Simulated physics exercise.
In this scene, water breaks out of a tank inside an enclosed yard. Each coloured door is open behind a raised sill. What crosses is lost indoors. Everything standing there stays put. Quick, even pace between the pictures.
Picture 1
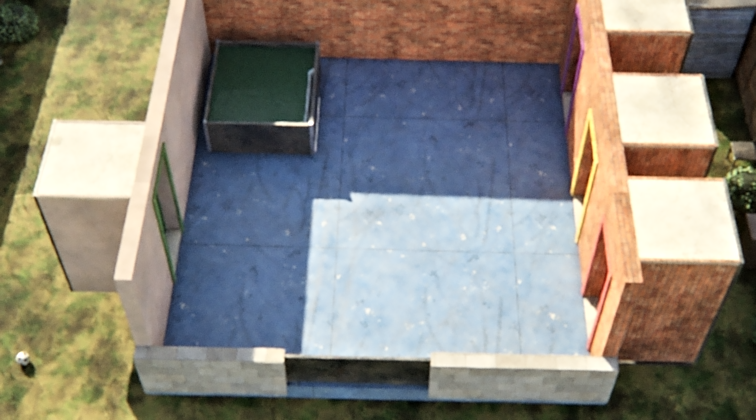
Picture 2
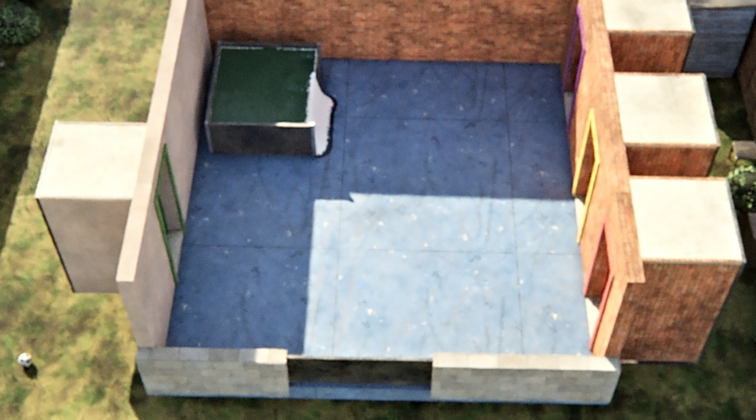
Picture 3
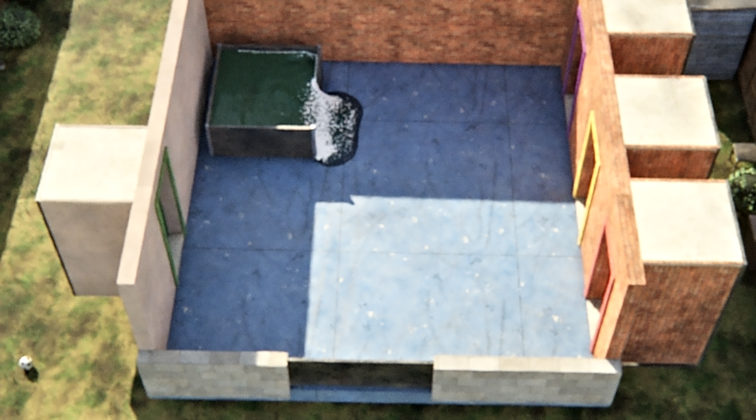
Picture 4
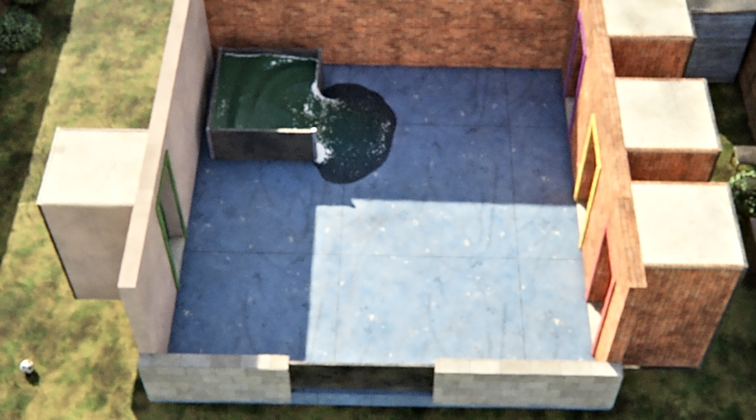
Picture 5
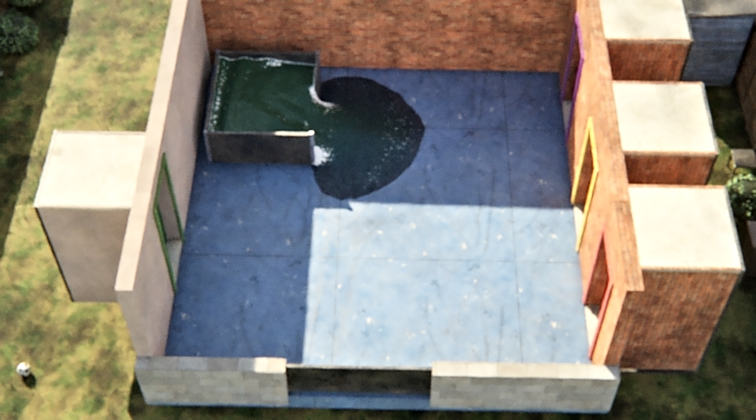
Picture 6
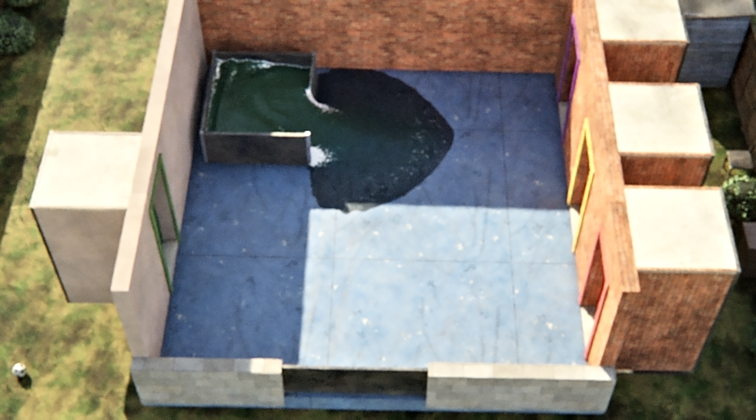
Dark green water breaks out through the right side of an open tank in the back left corner of a walled yard, then spreads rightward and forward across the blue floor in a widening, rounded dark pool.
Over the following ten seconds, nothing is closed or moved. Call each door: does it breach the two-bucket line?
Calls: The purple door breaches it; the yellow door breaches it; the green door does not breach it; the red door breaches it.
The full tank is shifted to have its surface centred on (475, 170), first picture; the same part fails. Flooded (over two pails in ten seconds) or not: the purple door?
Purple: Undershoots.
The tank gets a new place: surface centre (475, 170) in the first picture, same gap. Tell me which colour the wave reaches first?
That would be the yellow one.
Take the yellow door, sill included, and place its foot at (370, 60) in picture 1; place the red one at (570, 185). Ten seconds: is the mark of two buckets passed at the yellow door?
What follows is that the yellow door remains below.
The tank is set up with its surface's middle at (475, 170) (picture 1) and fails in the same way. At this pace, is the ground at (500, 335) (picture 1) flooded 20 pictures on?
Hit.
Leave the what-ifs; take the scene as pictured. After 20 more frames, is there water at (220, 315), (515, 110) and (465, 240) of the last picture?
In turn, the points end up high and dry, soaked and soaked.
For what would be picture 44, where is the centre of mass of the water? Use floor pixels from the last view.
Roughly (449, 192).
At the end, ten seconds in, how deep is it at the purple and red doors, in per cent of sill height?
Roughly 80 % and 250 %, respectively.
A moment on, water covers 35 % of the floor; the purple door wet at the sill, nothing in, the yellow door not reached, the green door not reached, the red door not reached.
Next, water covers 45 % of the floor; the purple door over two buckets in, the yellow door under two buckets in, the green door not reached, the red door not reached.
Then, water covers 55 % of the floor; the purple door far over two buckets in, the yellow door far over two buckets in, the green door not reached, the red door under two buckets in.
Later, water covers 60 % of the floor; the purple door far over two buckets in, the yellow door far over two buckets in, the green door not reached, the red door over two buckets in.
In the end, water covers 85 % of the floor; the purple door far over two buckets in, the yellow door far over two buckets in, the green door not reached, the red door far over two buckets in.
